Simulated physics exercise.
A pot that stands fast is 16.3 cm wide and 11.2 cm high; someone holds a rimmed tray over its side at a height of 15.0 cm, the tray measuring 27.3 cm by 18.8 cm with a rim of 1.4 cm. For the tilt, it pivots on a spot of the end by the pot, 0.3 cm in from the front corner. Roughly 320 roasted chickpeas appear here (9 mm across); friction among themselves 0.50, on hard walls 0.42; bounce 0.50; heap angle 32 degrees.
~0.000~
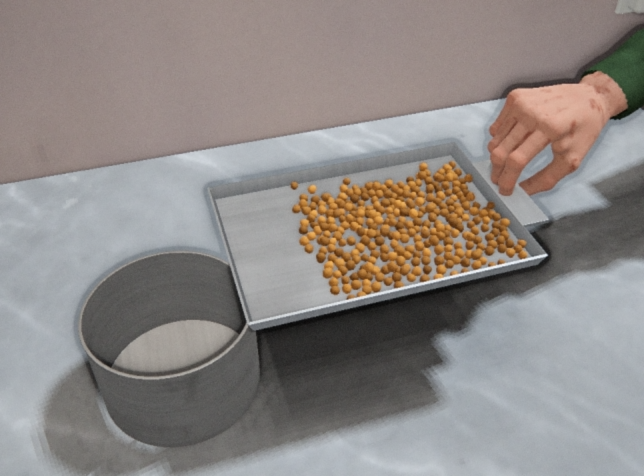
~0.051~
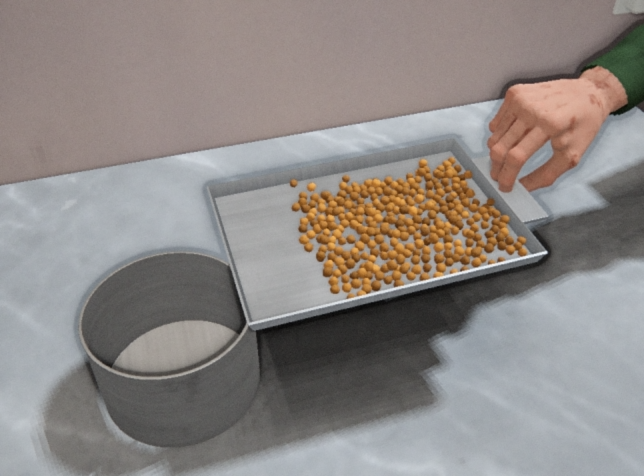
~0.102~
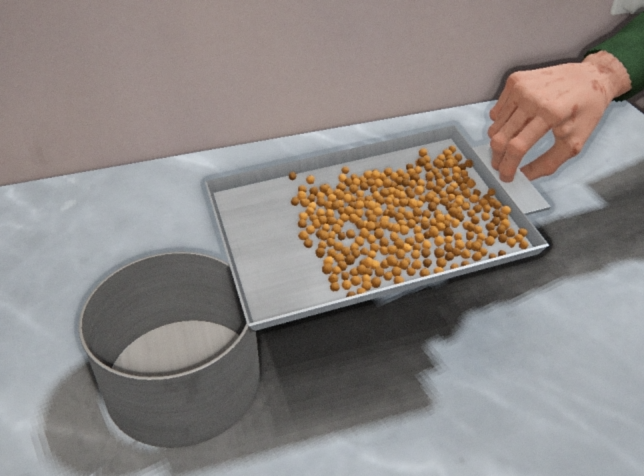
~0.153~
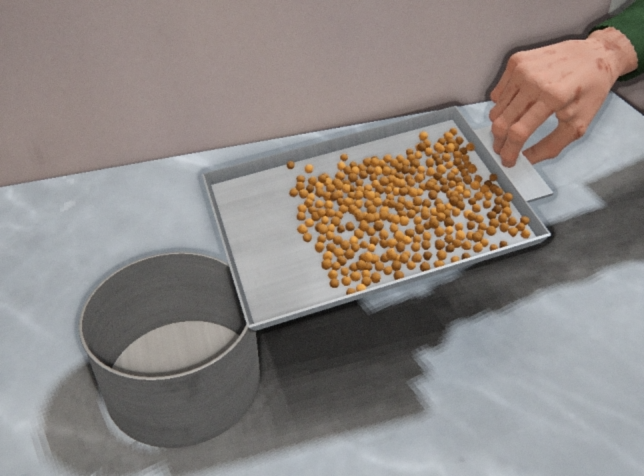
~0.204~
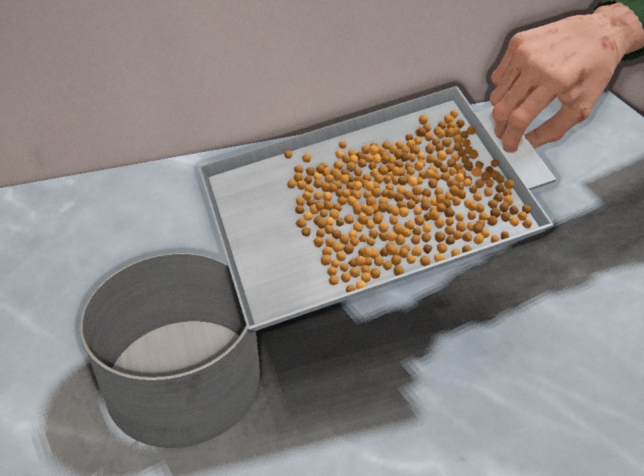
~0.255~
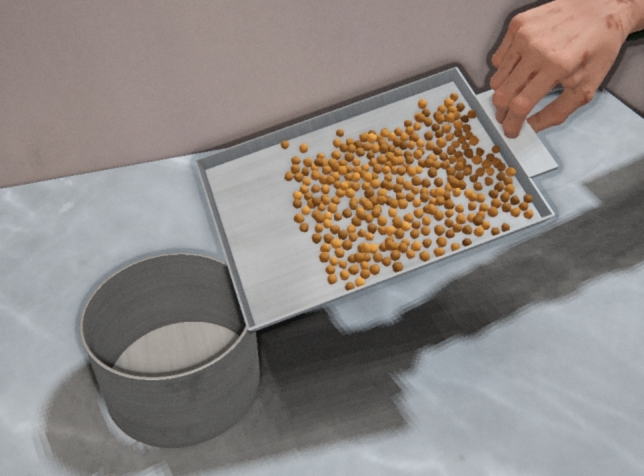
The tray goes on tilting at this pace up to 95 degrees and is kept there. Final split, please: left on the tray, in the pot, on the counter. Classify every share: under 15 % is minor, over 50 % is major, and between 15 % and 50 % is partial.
Tray: Minor, pot: Minor, counter: Major.
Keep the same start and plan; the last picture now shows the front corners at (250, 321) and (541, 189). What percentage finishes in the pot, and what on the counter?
Per cent by place - pot 65, counter 35.
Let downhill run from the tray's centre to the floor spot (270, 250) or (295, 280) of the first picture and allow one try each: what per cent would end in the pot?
Roughly 75 per cent on the first try and 35 per cent on the second.
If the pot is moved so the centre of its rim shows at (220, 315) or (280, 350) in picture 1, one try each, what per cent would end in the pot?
Estimates: 15 in a hundred and 75 in a hundred.
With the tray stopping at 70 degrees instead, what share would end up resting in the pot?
Then about 0 per cent.
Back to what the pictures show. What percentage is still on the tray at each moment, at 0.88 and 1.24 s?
Earlier moment 55, later moment 0.
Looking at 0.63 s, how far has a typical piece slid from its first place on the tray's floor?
Displacement on the tray: About 8 cm.
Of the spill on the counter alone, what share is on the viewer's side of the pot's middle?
Estimate: Close to 100 per cent of the pieces.
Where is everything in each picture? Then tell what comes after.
The first frame shows tray tilt 0 degrees, front corners at (253, 319) and (540, 253); middle of the pieces at (400, 227); pot at (167, 309).
The second frame shows tray tilt 1 degrees, front corners at (253, 319) and (540, 250); middle of the pieces at (399, 224).
The third frame shows tray tilt 4 degrees, front corners at (253, 320) and (541, 243), lowest corner left front; middle of the pieces at (399, 217).
The fourth frame shows tray tilt 9 degrees, front corners at (253, 321) and (543, 232), lowest corner left front; middle of the pieces at (399, 207).
The fifth frame shows tray tilt 14 degrees, front corners at (253, 322) and (545, 222), lowest corner left front; middle of the pieces at (399, 198).
The sixth frame shows tray tilt 19 degrees, front corners at (252, 323) and (547, 212), lowest corner left front; middle of the pieces at (398, 189); pot at (168, 310). The tray's pace is about 100 degrees a second.
Then, at 0.63 s, tilt 56 degrees; the tray holds 100 %, the pot 0 %.
Then, at 0.88 s, tilt 80 degrees; the tray holds 60 %, the pot 0 %.
After 1.24 s, tilt 95 degrees; the tray holds 0 %, the pot 0 %.
At rest (1.8 s), tray 0 %, pot 0 %, counter 100 %.
